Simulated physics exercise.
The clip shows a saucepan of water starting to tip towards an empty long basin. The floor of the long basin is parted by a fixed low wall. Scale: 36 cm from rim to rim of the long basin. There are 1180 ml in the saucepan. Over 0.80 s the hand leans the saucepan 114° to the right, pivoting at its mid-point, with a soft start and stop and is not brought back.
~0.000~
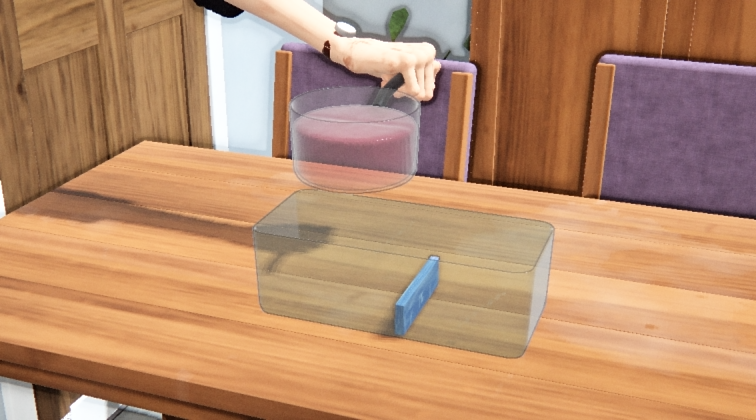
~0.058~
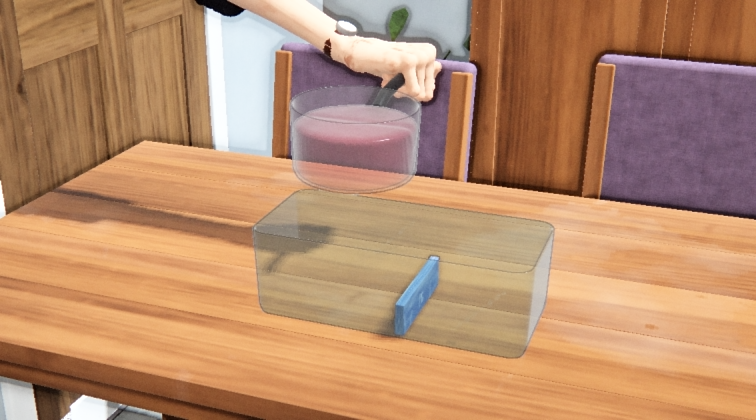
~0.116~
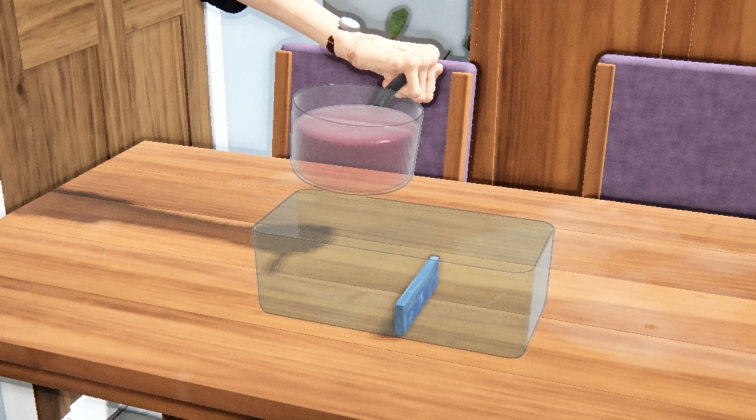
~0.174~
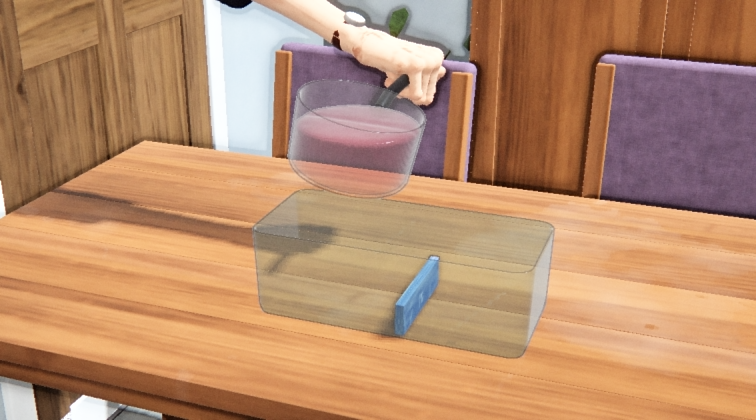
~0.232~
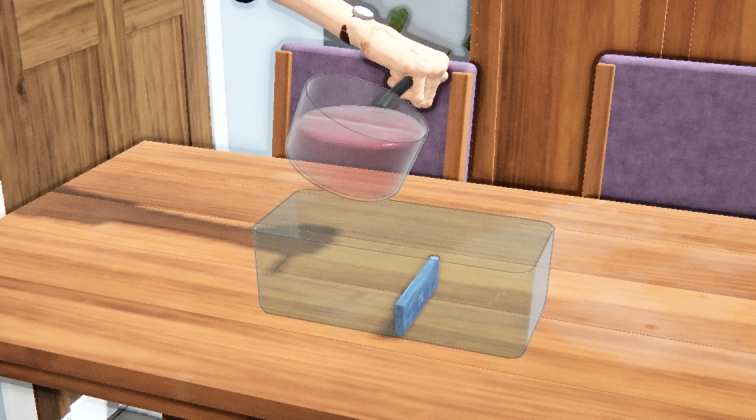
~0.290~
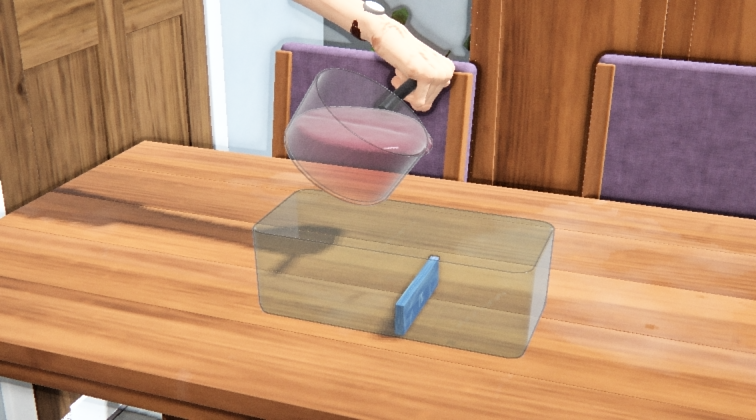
In this clip, a hand holds a clear saucepan of pinkish liquid above a long transparent basin with a small blue wall inside on a wooden table, then gradually leans the pan to the right as the liquid shifts within it.
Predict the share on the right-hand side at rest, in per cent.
Roughly 67 per cent is past the wall.
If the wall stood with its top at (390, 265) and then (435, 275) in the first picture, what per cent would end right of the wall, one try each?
In turn about 95 and 50 per cent.
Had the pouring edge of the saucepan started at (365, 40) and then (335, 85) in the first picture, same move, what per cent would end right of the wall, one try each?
First 45, then 15 per cent.
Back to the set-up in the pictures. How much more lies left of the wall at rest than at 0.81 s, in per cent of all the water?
Near 12 in a hundred.
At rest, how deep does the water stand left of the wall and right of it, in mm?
Left about 14 mm, right about 36 mm.
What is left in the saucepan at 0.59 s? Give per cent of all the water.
Some 32 per cent.
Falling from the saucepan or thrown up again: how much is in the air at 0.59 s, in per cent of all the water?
Some 28 per cent.
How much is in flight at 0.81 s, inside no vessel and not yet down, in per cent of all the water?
About 6 per cent.
By 0.59 s the tilt is 96° and 31 per cent is still to pour, 0 is left of the wall and 40 right of it.
By 0.81 s the tilt is 114° and 5 per cent is still to pour, 20 is left of the wall and 69 right of it.
By 1.05 s the tilt is 114° and 0 per cent is still to pour, 29 is left of the wall and 70 right of it.
By 1.30 s the tilt is 114° and 0 per cent is still to pour, 32 is left of the wall and 68 right of it.
At rest 32 per cent lies left of the wall, 67 right of it and 1 outside.
